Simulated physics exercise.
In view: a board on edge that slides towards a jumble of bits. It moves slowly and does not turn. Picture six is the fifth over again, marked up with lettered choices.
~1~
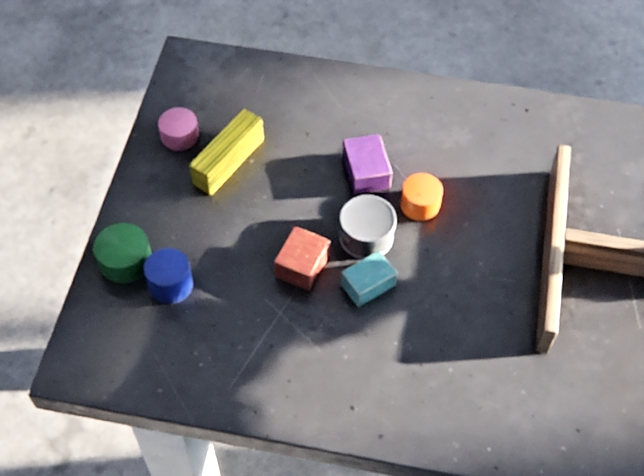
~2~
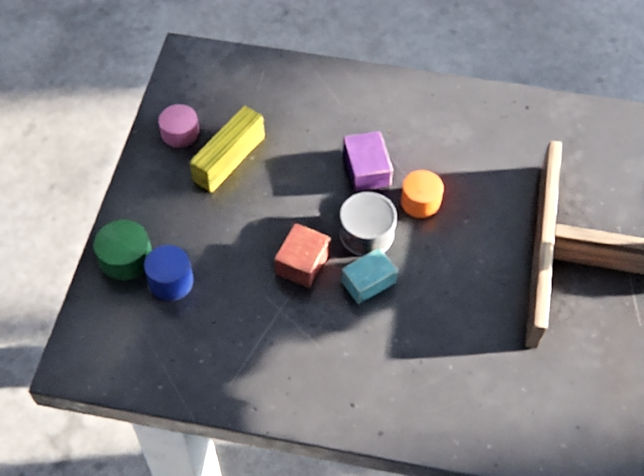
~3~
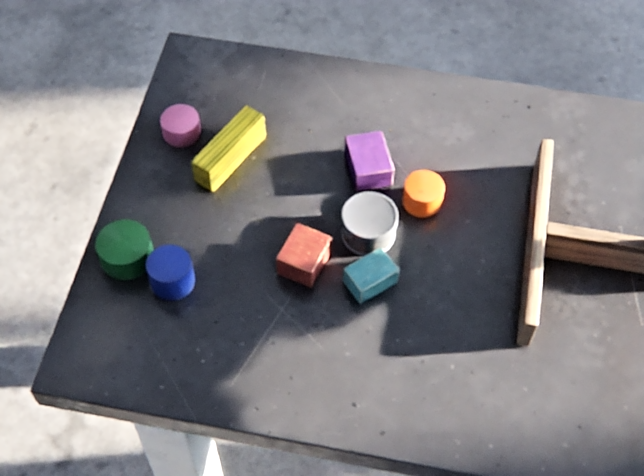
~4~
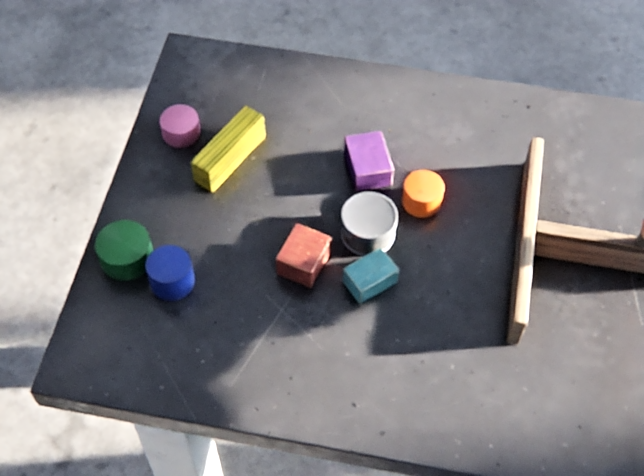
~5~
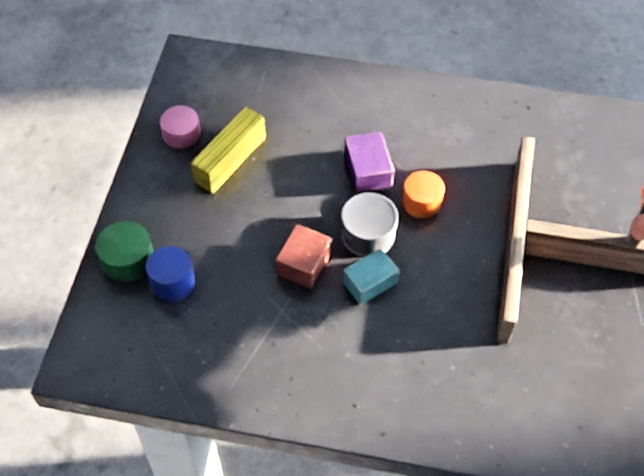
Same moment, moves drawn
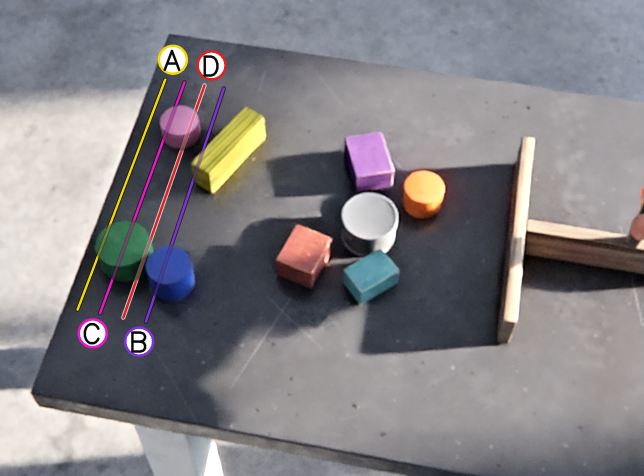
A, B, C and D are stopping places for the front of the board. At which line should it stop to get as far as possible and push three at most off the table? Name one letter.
It can go as far as D.
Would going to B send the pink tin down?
Yes.
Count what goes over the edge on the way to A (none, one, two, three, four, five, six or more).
Six or more.
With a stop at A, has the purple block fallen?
By then, yes.
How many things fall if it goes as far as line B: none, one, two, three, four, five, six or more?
Two.
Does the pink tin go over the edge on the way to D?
Yes.
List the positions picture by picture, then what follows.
In the first frame, turquoise block (369, 279); pink tin (179, 130); yellow stick (227, 152).
In the second frame, board (549, 228); grey tin (367, 224).
In the third frame, board (541, 226); purple block (368, 161).
In the fourth frame, board (529, 224); red block (304, 255).
In the fifth frame, board (520, 223); turquoise block (371, 277); pink tin (181, 128); yellow stick (229, 150).
On the copy, A at (125, 185); B at (188, 195); C at (146, 189); D at (167, 192).
On D. First, board (390, 203); purple block (360, 152); turquoise block (344, 276).
Then, board (264, 183); yellow stick (218, 147); red block (195, 240).
Finally, board (167, 167); green tin over the edge; pink tin over the edge; two fallen.
By contrast, A drops nine; B is within the limit but short; C drops five.
